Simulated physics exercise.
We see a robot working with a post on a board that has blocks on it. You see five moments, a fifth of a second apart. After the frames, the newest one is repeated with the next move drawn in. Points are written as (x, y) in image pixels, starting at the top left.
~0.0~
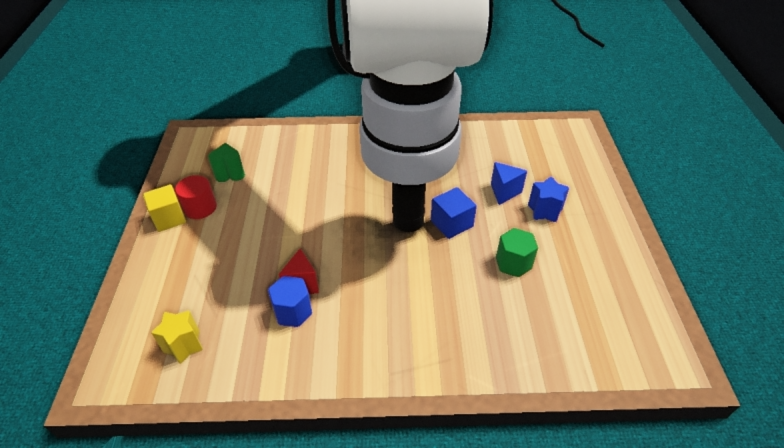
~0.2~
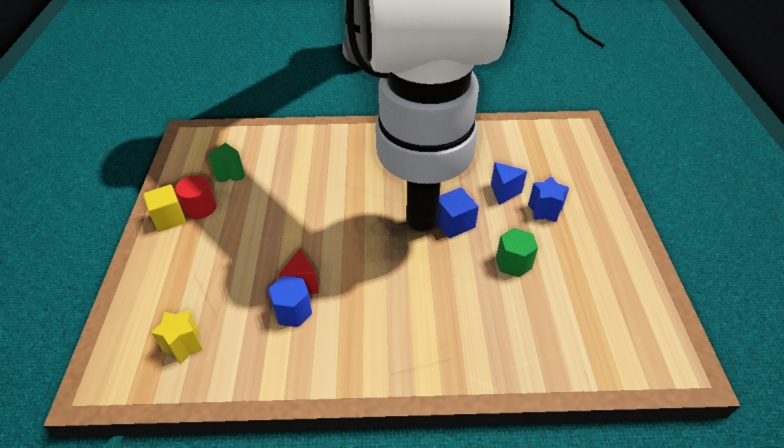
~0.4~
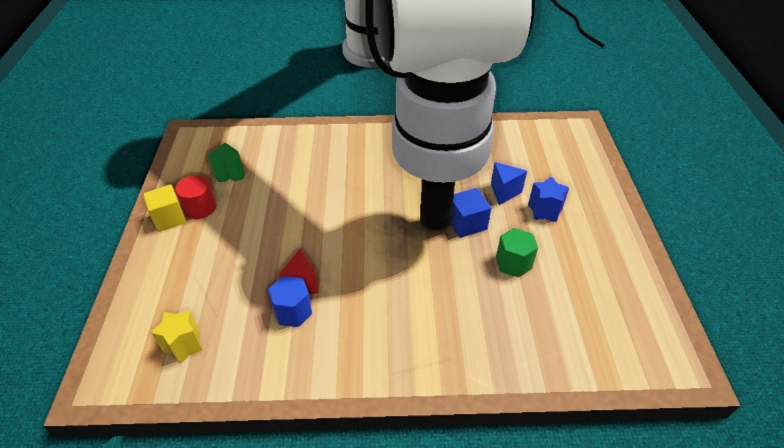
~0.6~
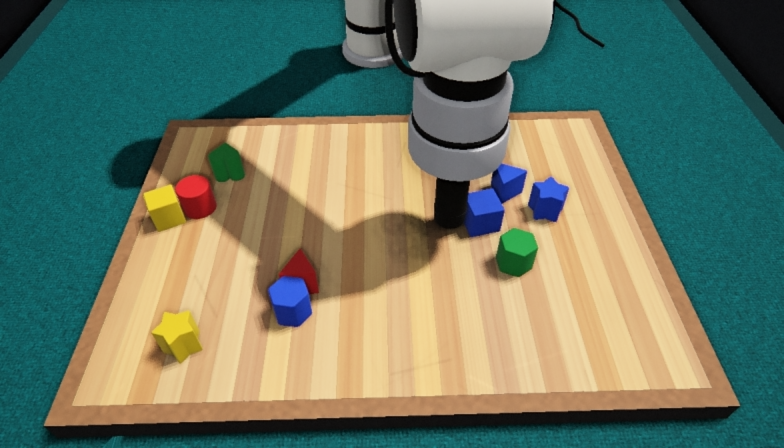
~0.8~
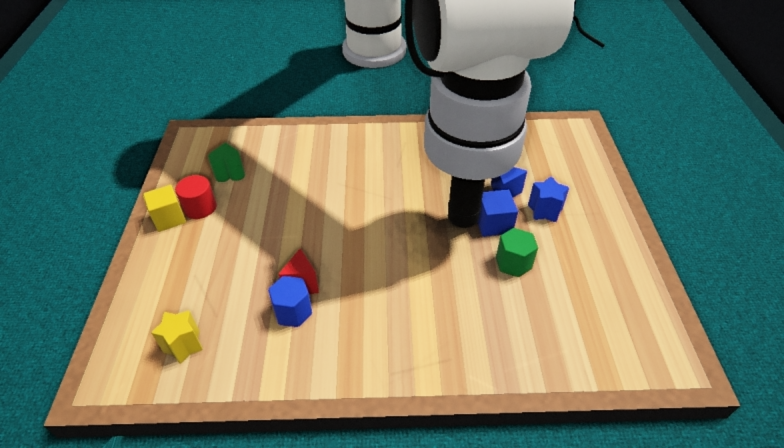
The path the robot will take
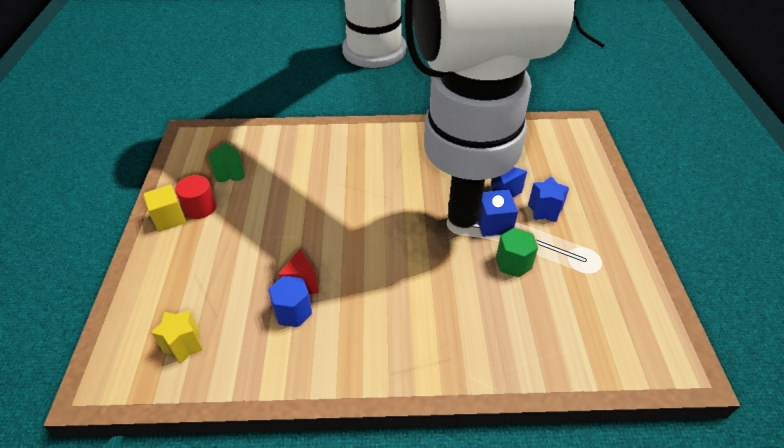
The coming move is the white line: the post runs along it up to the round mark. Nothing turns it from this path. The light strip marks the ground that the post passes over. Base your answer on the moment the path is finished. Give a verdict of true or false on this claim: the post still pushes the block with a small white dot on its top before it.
The statement is false.
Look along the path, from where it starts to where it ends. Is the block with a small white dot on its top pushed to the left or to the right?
It moves over to the left.
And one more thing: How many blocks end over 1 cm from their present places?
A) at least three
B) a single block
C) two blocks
Correct choice: C.
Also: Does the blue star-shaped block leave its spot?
In short: Yes.
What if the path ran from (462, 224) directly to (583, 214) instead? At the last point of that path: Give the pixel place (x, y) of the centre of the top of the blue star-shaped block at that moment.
Expect it around (596, 173).
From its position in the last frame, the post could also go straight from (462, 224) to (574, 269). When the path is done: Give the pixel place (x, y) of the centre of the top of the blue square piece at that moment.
The middle of its upper face will lie at (541, 206).
Path on the board, from (462, 224) by way of (523, 237) to (585, 260); the dot is on the blue square piece.
What follows on the original path. One third of the way, post (505, 224); blue square piece (541, 206); blue star-shaped block (558, 187), turned 25° anticlockwise.
Two thirds of the way, post (545, 238); blue square piece (577, 209), turned 45° anticlockwise; blue star-shaped block (568, 184), turned 65° anticlockwise.
At the end, post (587, 254); blue square piece (580, 208), turned 50° anticlockwise; green hexagon in place; blue star-shaped block (569, 184), turned 70° anticlockwise.
